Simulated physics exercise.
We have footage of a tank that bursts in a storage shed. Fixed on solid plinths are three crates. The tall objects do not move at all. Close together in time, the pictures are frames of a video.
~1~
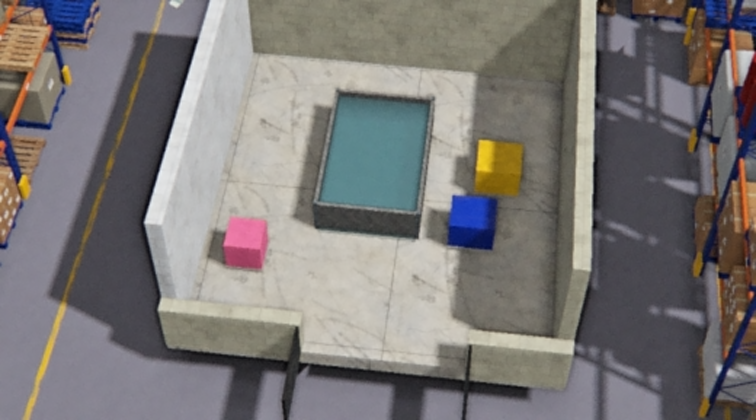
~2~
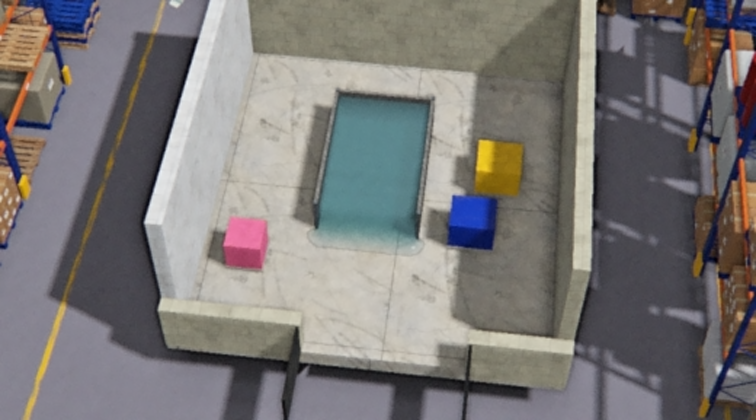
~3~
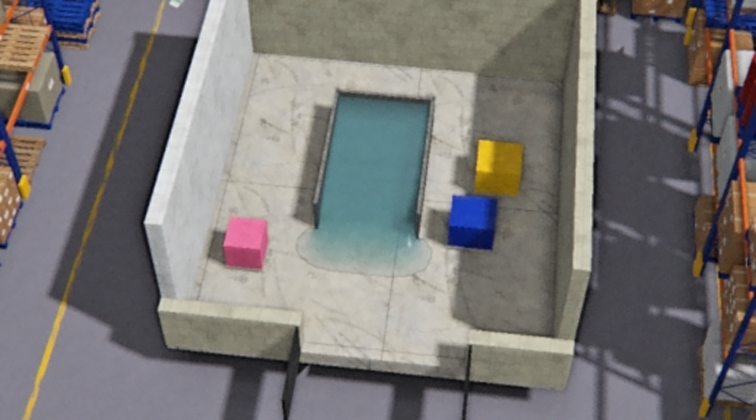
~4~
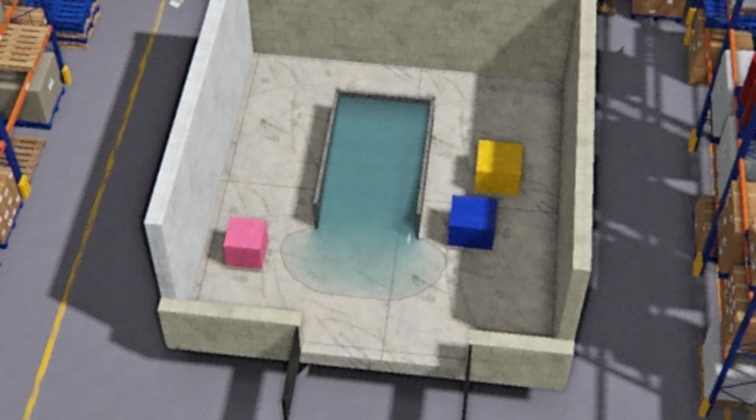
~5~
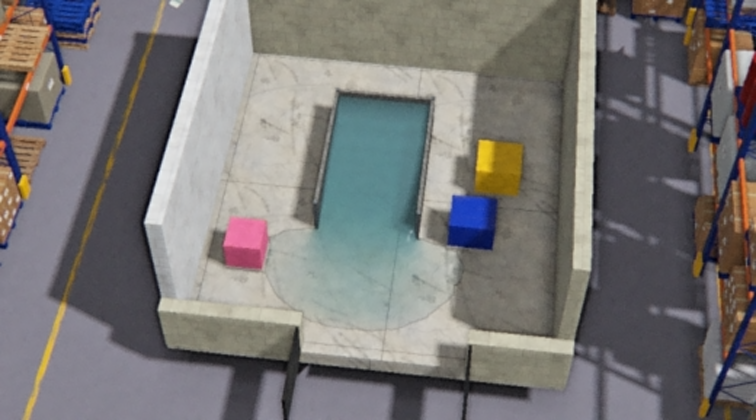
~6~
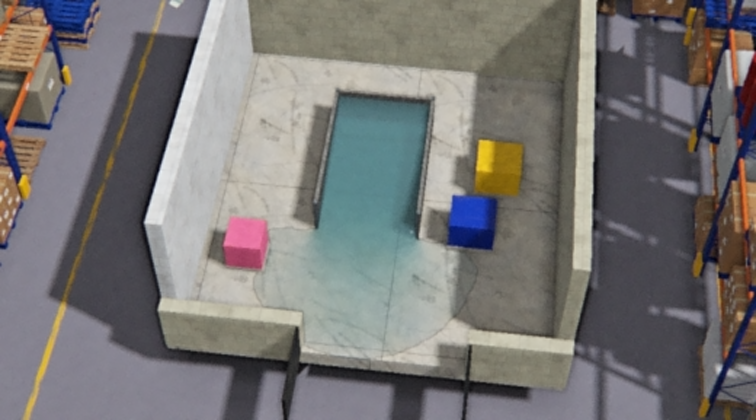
Water pours from the open front of a tank and spreads across the shed floor.
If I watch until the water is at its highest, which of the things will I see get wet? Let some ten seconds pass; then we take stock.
In the end yellow crate: Remains dry. Blue crate: Remains dry. Pink crate: Becomes wet.
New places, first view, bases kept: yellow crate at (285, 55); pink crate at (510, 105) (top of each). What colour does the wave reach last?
Answer: The pink-painted one.
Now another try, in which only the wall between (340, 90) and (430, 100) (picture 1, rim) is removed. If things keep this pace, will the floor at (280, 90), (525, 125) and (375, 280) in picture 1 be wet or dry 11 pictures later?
Those three come out soaked, soaked and moisture-free, one after another.
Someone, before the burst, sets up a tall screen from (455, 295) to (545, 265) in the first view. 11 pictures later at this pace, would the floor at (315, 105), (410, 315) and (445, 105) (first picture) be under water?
One by one: Spared, soaked, spared.
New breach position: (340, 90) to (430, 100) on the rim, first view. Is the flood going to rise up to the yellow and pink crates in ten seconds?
Result - yellow crate gets flooded, pink crate gets flooded.
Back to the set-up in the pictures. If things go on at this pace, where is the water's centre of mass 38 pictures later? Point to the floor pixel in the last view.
Centre of mass: Roughly (344, 221).
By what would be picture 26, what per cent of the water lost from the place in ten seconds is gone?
Around 65 per cent.
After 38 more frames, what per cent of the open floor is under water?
It works out to about 75 in a hundred.
A moment on, water covers 30 % of the floor; the yellow crate not reached, the blue crate water round its plinth, the pink crate water round its plinth.
Next, water covers 30 % of the floor; the yellow crate not reached, the blue crate water round its plinth, the pink crate water round its plinth.
Then, water covers 45 % of the floor; the yellow crate not reached, the blue crate water round its plinth, the pink crate water round its plinth.
Later, water covers 75 % of the floor; the yellow crate water round its plinth, the blue crate water round its plinth, the pink crate water round its plinth.
In the end, water covers 95 % of the floor; the yellow crate stayed above the water, the blue crate stayed above the water, the pink crate was topped.
